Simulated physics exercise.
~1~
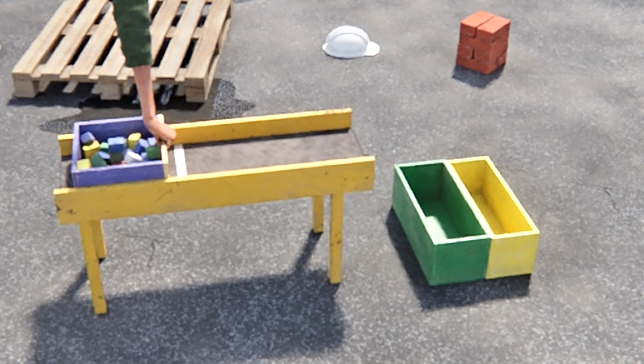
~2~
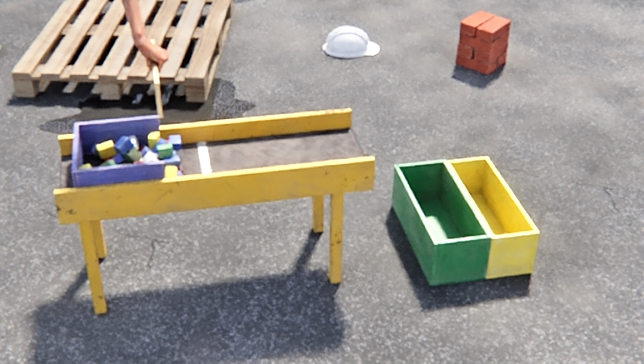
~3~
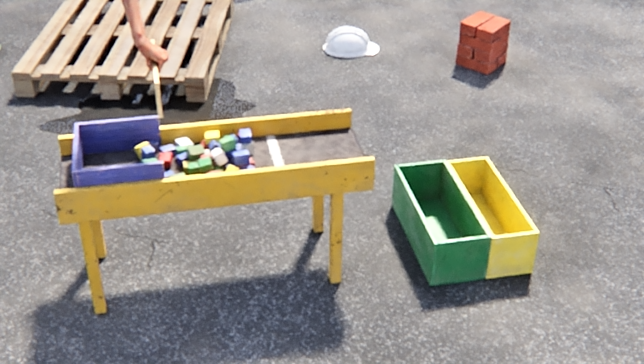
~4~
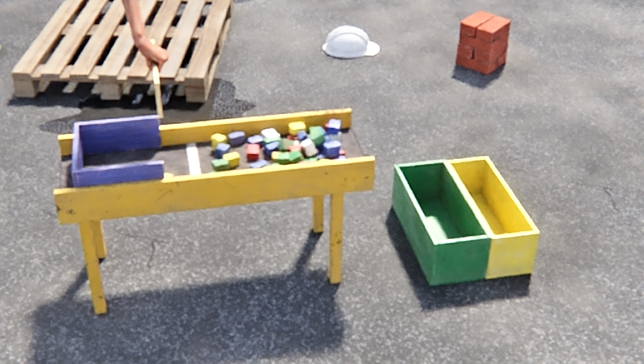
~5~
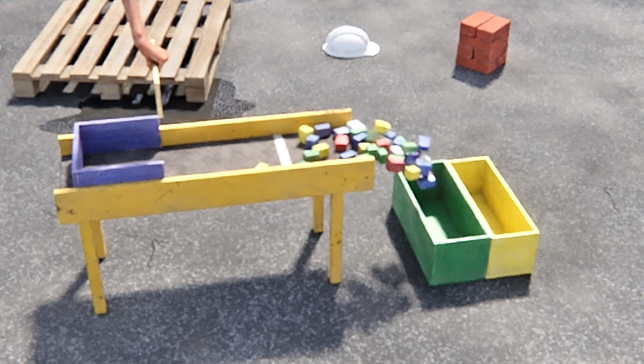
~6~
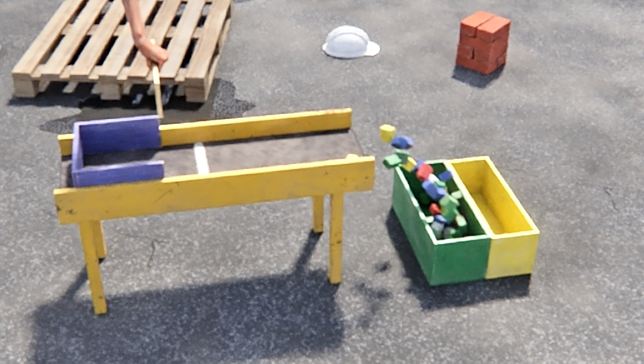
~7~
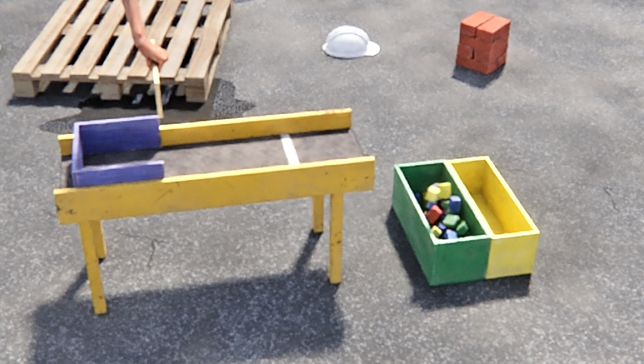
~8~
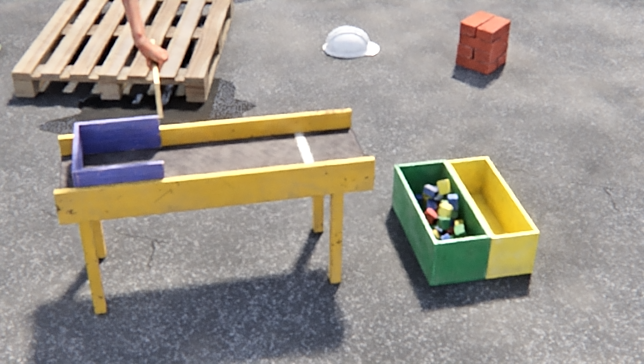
We see a hand raise the gate of a blue pen, and a belt carries the colourful toy bricks inside it to the right, tipping them off its end in a stream; they land piled in the green bin, while the yellow tote beyond stays empty.
